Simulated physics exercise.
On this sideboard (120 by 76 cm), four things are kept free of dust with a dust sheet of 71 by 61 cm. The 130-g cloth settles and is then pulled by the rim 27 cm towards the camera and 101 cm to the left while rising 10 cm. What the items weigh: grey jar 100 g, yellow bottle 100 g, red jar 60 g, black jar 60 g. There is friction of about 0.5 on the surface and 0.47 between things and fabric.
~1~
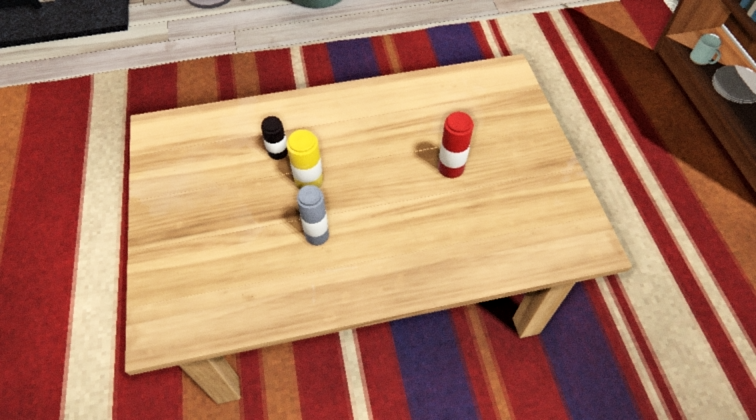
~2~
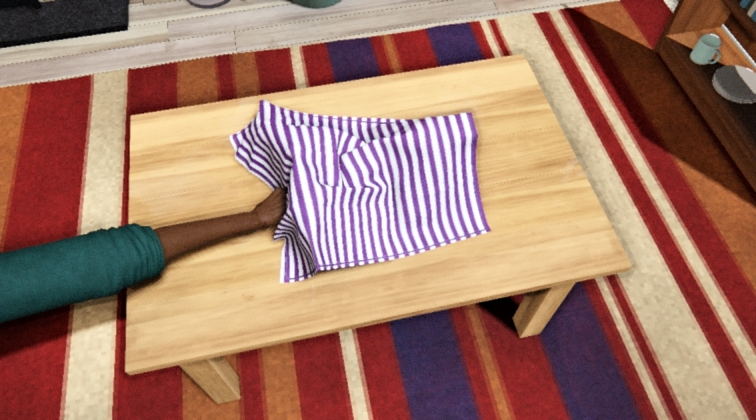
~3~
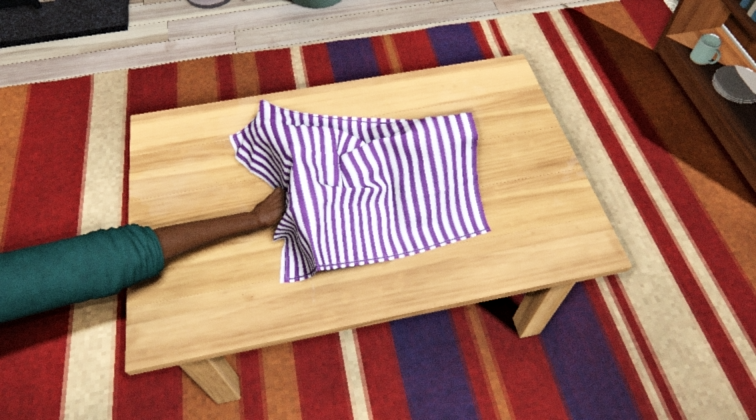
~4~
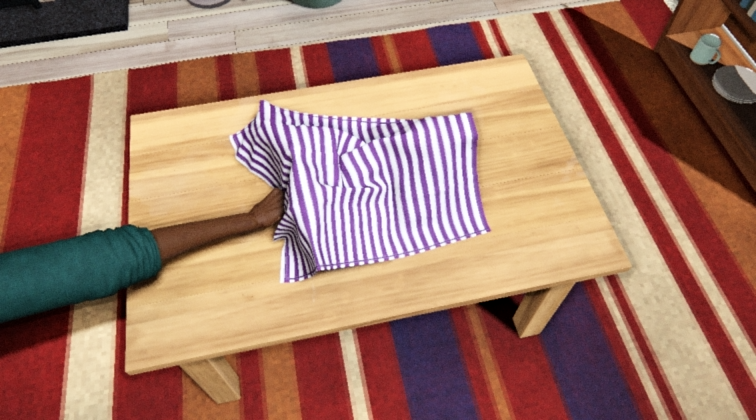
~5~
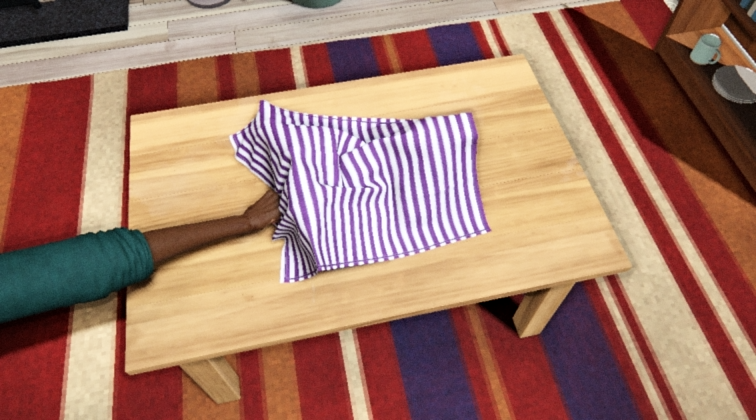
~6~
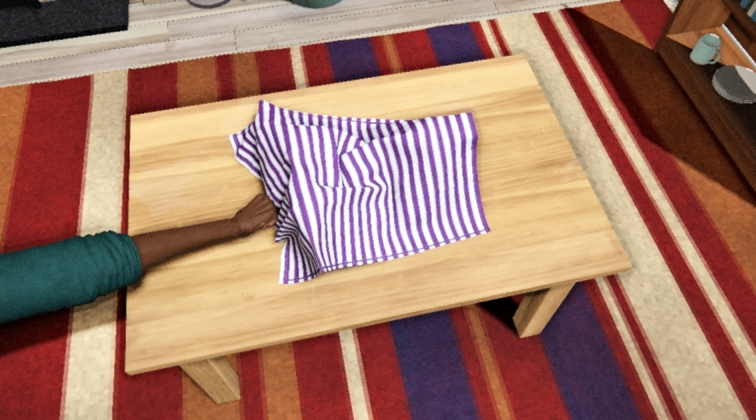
An arm in a teal sleeve held the edge of a purple-and-white striped cloth that had come to cover four containers on a wooden table, then the hand shifted slightly left while the cloth barely moved.
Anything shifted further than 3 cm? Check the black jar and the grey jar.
Most likely the black jar gets dislodged; most likely the grey jar gets dislodged.
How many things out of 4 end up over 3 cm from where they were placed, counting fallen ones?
4 in all.
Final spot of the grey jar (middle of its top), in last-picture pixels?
Roughly (268, 271).
Next, middle of the dust sheet at (268, 181); grey jar on its side, 10 cm off its start, black jar 1 cm off its start, red jar on its side, 13 cm off its start.
Then, middle of the dust sheet at (169, 255); grey jar on its side, 13 cm off its start, black jar on its side, 11 cm off its start, yellow bottle on its side, 14 cm off its start.
After that, middle of the dust sheet at (38, 306); grey jar on its side, 13 cm off its start at (267, 254), black jar on its side, 11 cm off its start at (239, 157), yellow bottle on its side, 14 cm off its start at (258, 194).
Later, middle of the dust sheet at a place out of view; grey jar on its side, 14 cm off its start, black jar on its side, 11 cm off its start, yellow bottle on its side, 14 cm off its start.
At the end, middle of the dust sheet at a place out of view; grey jar on its side, 16 cm off its start at (268, 271), black jar on its side, 11 cm off its start at (239, 157), yellow bottle on its side, 14 cm off its start at (258, 195), red jar on its side, 13 cm off its start at (407, 175).
